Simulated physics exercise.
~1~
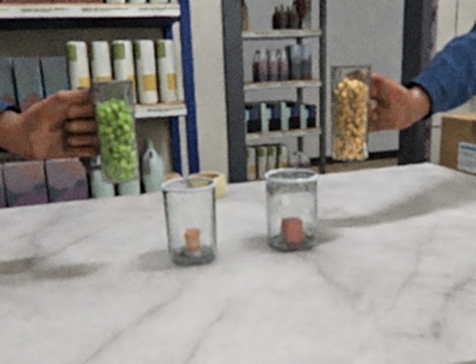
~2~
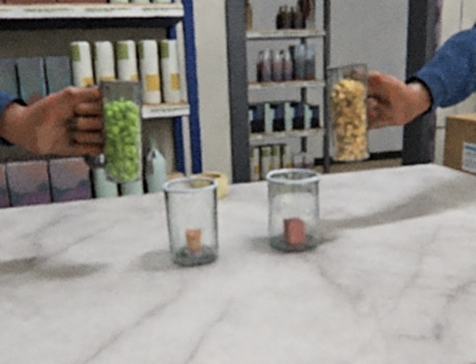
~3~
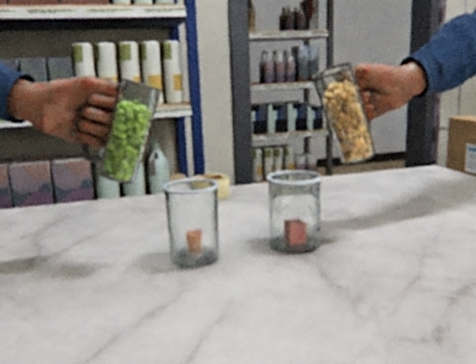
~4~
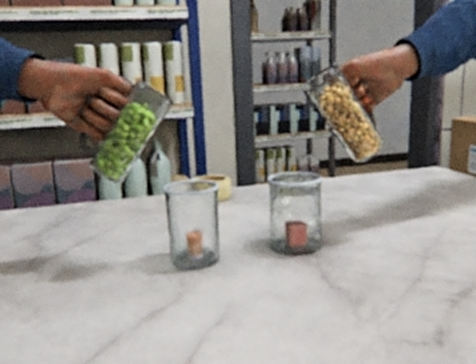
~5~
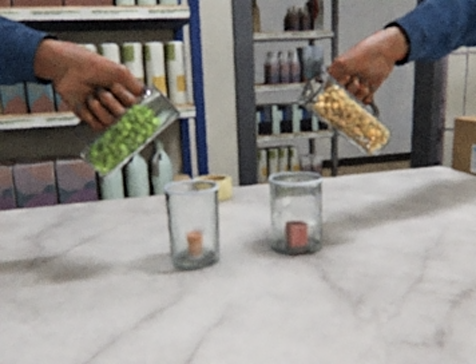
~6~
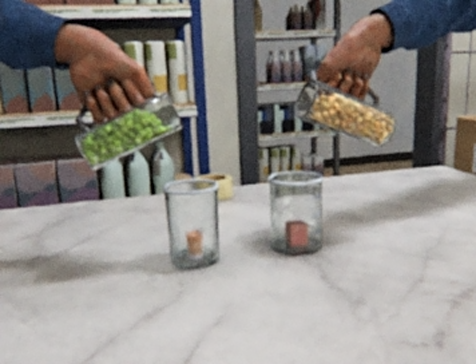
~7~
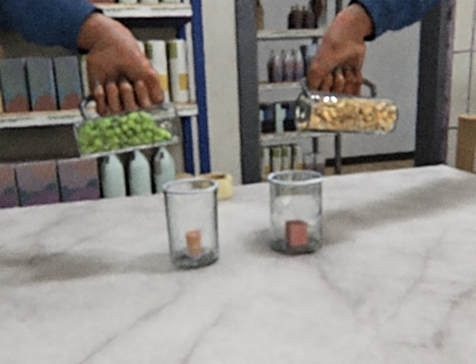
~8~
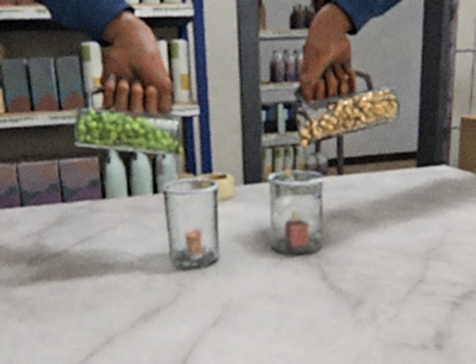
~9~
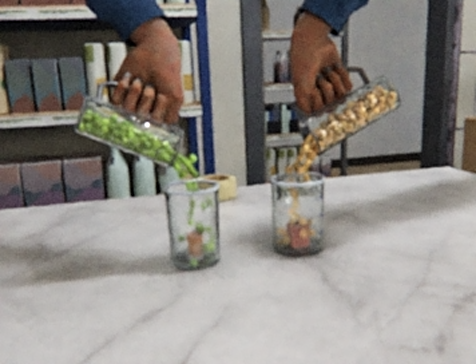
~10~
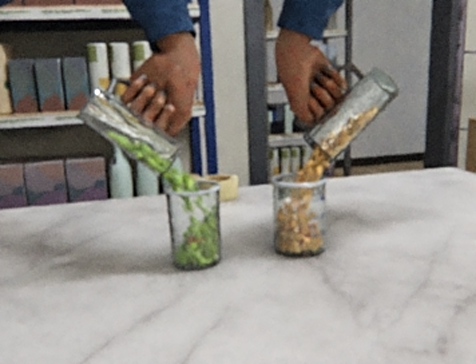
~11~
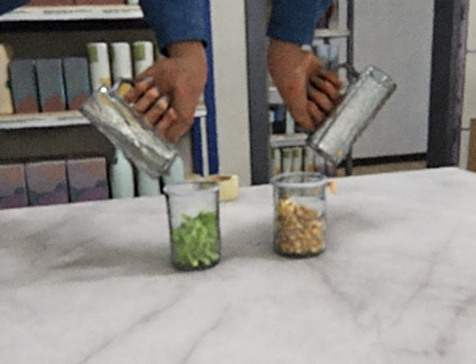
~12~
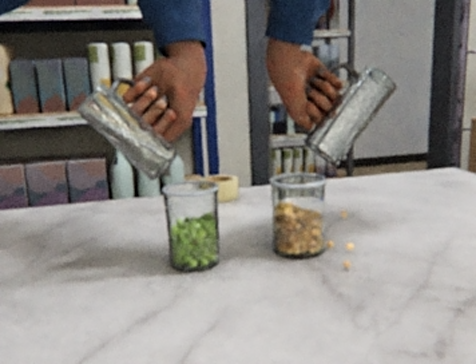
Two hands tipped a cup of green pieces and a cup of yellowish ones into two clear glasses on a marble counter, burying the small block standing in each, and a few yellowish pieces ended up on the counter beside the right glass.
